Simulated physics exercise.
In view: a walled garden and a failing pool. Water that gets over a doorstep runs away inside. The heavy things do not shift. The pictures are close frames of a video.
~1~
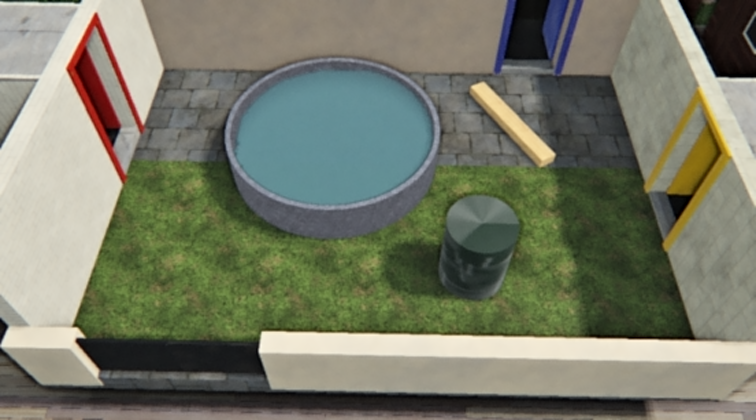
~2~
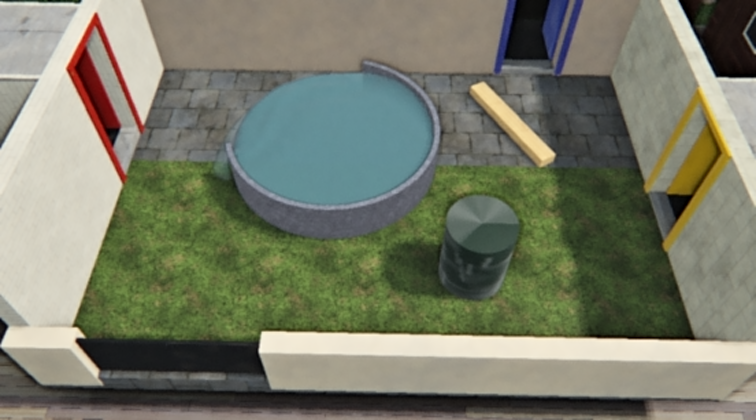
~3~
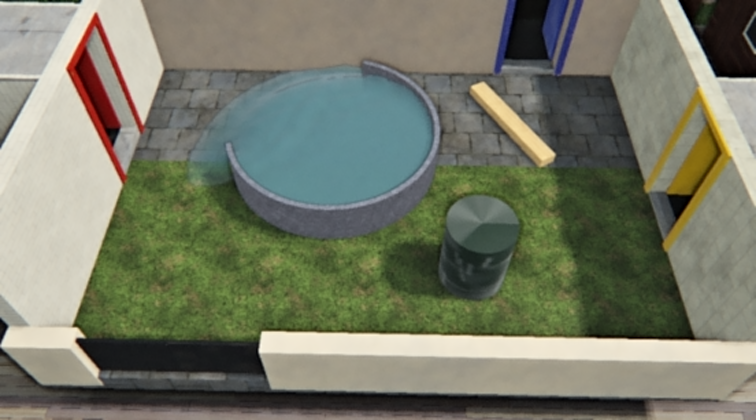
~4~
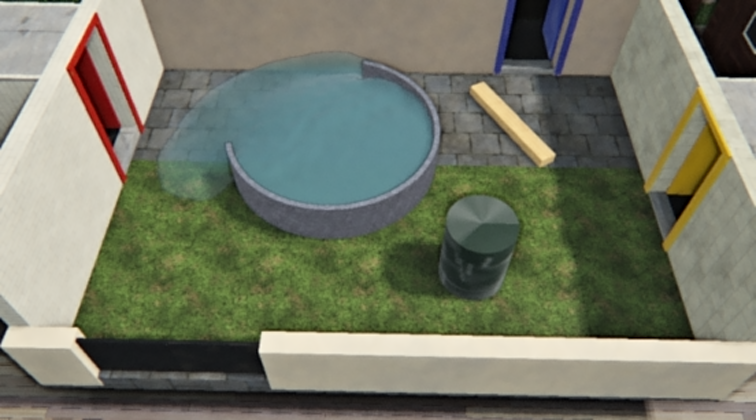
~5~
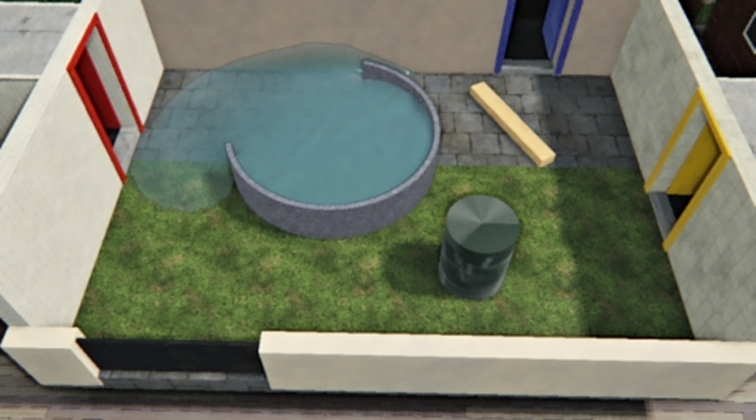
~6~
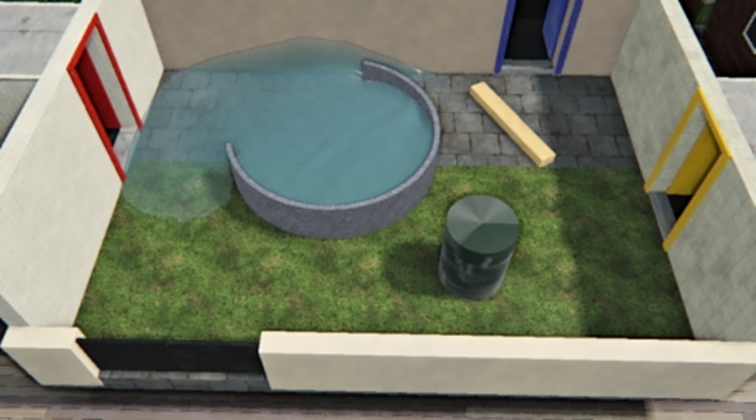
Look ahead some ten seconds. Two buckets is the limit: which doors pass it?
The red door floods; the yellow door holds within the limit; the blue door holds within the limit.
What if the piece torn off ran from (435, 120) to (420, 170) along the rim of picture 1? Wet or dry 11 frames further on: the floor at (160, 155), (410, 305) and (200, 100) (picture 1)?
In turn: Dry, free of water, no water.
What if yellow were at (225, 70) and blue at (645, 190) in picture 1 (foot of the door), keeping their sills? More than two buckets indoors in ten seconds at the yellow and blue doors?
In short: Yellow floods, blue stays under.
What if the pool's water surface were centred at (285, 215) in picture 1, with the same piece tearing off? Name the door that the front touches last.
I say the yellow door.
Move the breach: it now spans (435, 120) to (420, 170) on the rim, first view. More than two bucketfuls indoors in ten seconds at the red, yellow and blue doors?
One by one: Red takes less, yellow goes over, blue keeps below it.
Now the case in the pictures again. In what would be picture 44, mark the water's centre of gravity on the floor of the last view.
I would point to (299, 194).
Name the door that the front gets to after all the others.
I say the door marked yellow.
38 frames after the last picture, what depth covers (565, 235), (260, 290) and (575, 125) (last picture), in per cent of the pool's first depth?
About 4, 25 and 4 per cent.
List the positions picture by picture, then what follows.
The round pool at (333, 130) is whole and still, in the first frame.
Water pours out on the round pool's far side and has run to a hidden place, in the second frame.
Water pours out on the round pool's far side and has run to (199, 180), in the third frame.
The front is at (176, 190), out from the gap on the round pool's far side, in the fourth frame.
Water pours out on the round pool's far side and has run to (414, 73), in the fifth frame.
Water pours out on the round pool's far side and has run to (432, 73), in the sixth frame.
A moment on, water covers 25 % of the floor; the red door under two buckets in, the yellow door not reached, the blue door not reached.
Next, water covers 35 % of the floor; the red door over two buckets in, the yellow door not reached, the blue door wet at the sill, nothing in.
Then, water covers 55 % of the floor; the red door far over two buckets in, the yellow door not reached, the blue door wet at the sill, nothing in.
Later, water covers 85 % of the floor; the red door far over two buckets in, the yellow door wet at the sill, nothing in, the blue door wet at the sill, nothing in.
In the end, water covers 95 % of the floor; the red door far over two buckets in, the yellow door wet at the sill, nothing in, the blue door wet at the sill, nothing in.
